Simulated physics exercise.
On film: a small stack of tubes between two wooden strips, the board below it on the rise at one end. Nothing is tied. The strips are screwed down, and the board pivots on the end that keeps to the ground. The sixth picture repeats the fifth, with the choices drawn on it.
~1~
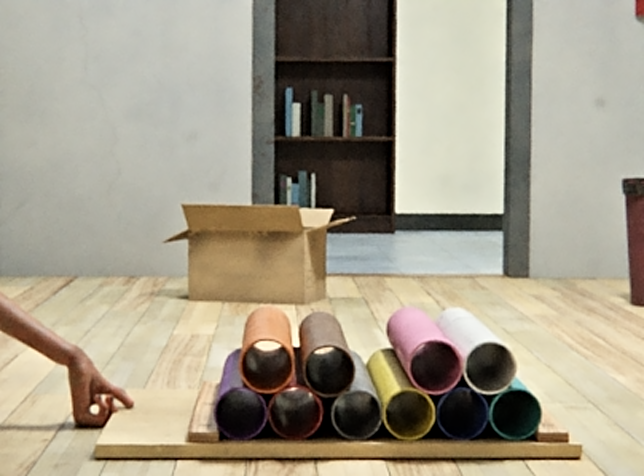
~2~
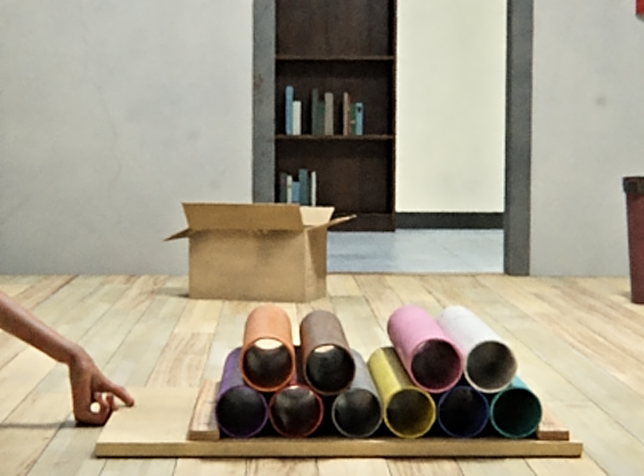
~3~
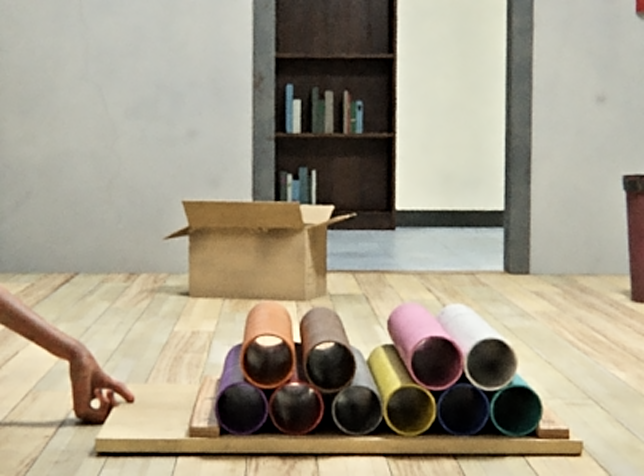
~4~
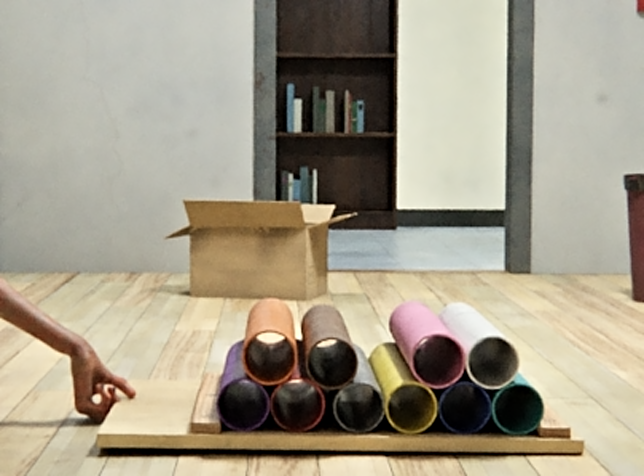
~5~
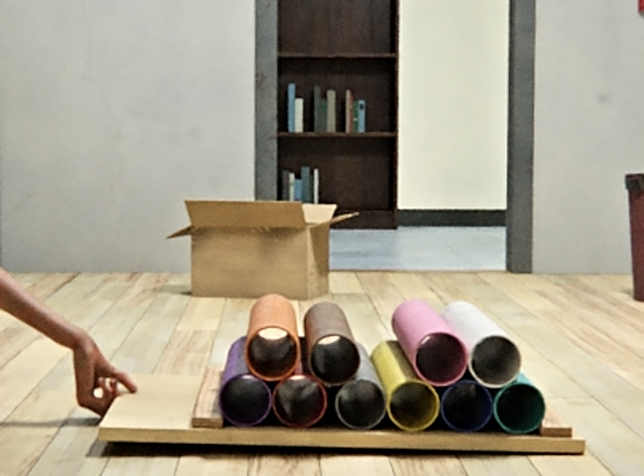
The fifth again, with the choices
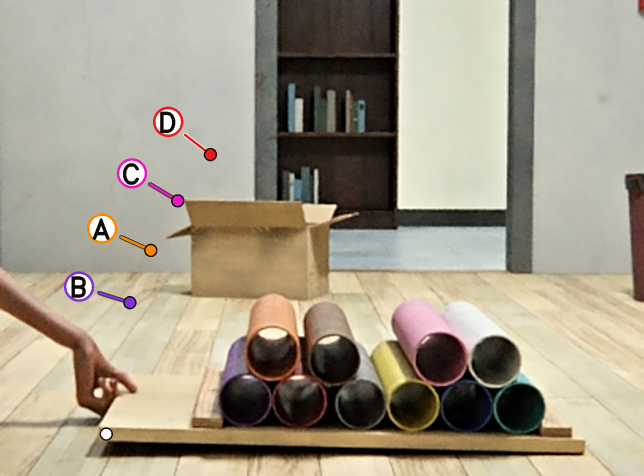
A board carrying stacked colourful tubes lies still, then tilts up slightly at its left end as a hand lifts it.
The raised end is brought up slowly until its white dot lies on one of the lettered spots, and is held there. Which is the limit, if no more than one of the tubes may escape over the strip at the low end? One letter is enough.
It can be raised to A.
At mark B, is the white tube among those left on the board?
The white tube: Yes.
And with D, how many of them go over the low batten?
At D the number is ten.
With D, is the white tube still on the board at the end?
The white tube: No.
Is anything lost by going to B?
No, at B.
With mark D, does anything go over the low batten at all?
At D: Yes.
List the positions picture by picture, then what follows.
The first frame shows pink tube (435, 367); brown tube (329, 371).
The second frame shows brown tube (330, 369); orange tube (267, 364).
The third frame shows board (334, 411); purple tube (242, 408); red tube (296, 408).
The fourth frame shows board (335, 408); purple tube (243, 405); red tube (297, 405).
The fifth frame shows board (336, 405); purple tube (245, 400); red tube (299, 401).
On the copy, A at (151, 250); B at (130, 303); C at (178, 201); D at (211, 155); the white dot at (106, 434).
On A. First, board at 15°.
Then, board at 24°.
Finally, board at 24°, none over the low batten.
By contrast, B none over the low batten; C ten over the low batten; D ten over the low batten.
